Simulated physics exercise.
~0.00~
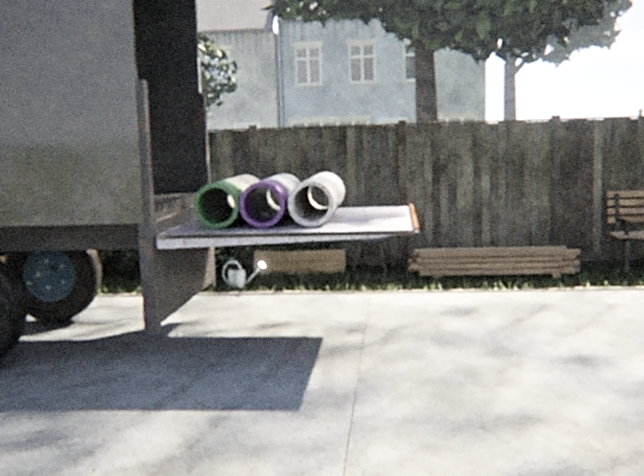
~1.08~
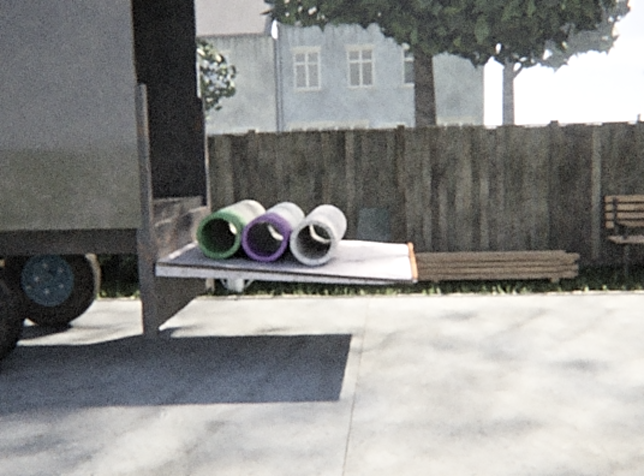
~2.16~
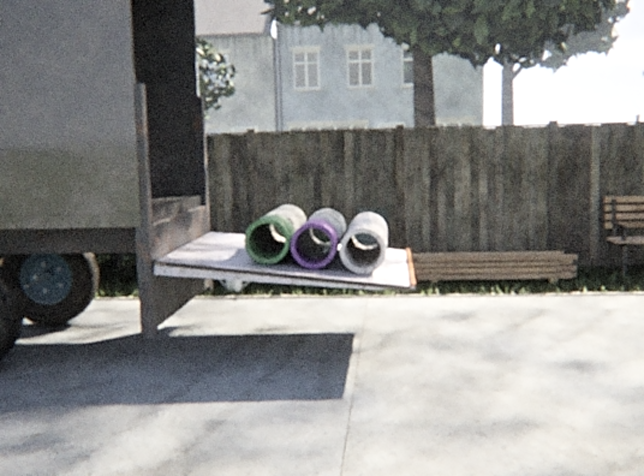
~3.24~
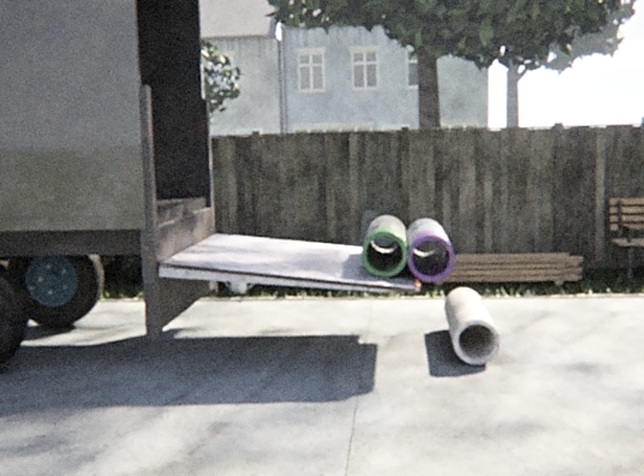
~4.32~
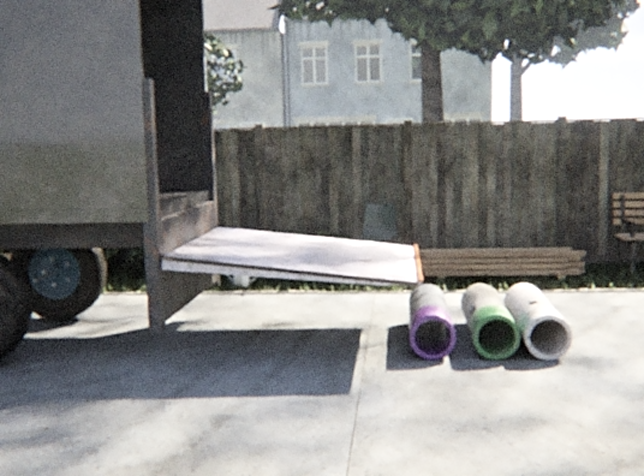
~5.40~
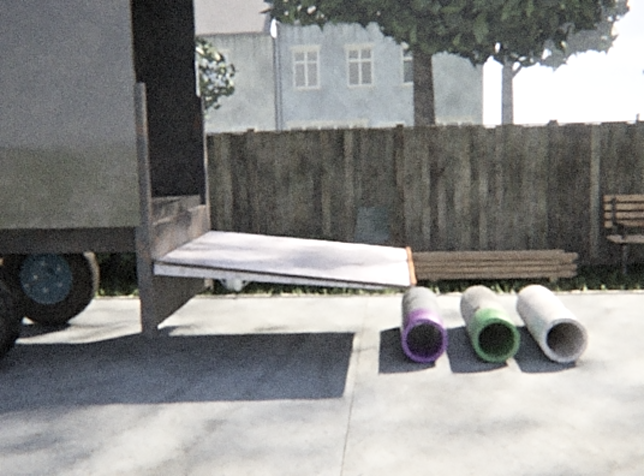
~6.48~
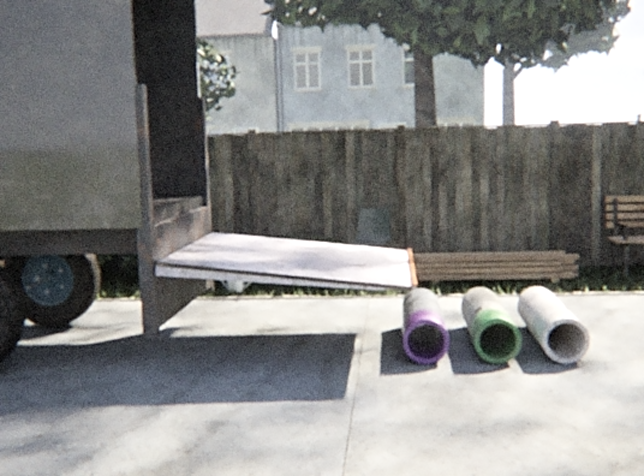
The video shows three concrete pipes, marked green, purple and plain grey, on a lorry's lift as it lowers and tips outwards. They roll right, go over the edge one after another, and end spaced apart on the ground, purple nearest the lift, green in the middle.
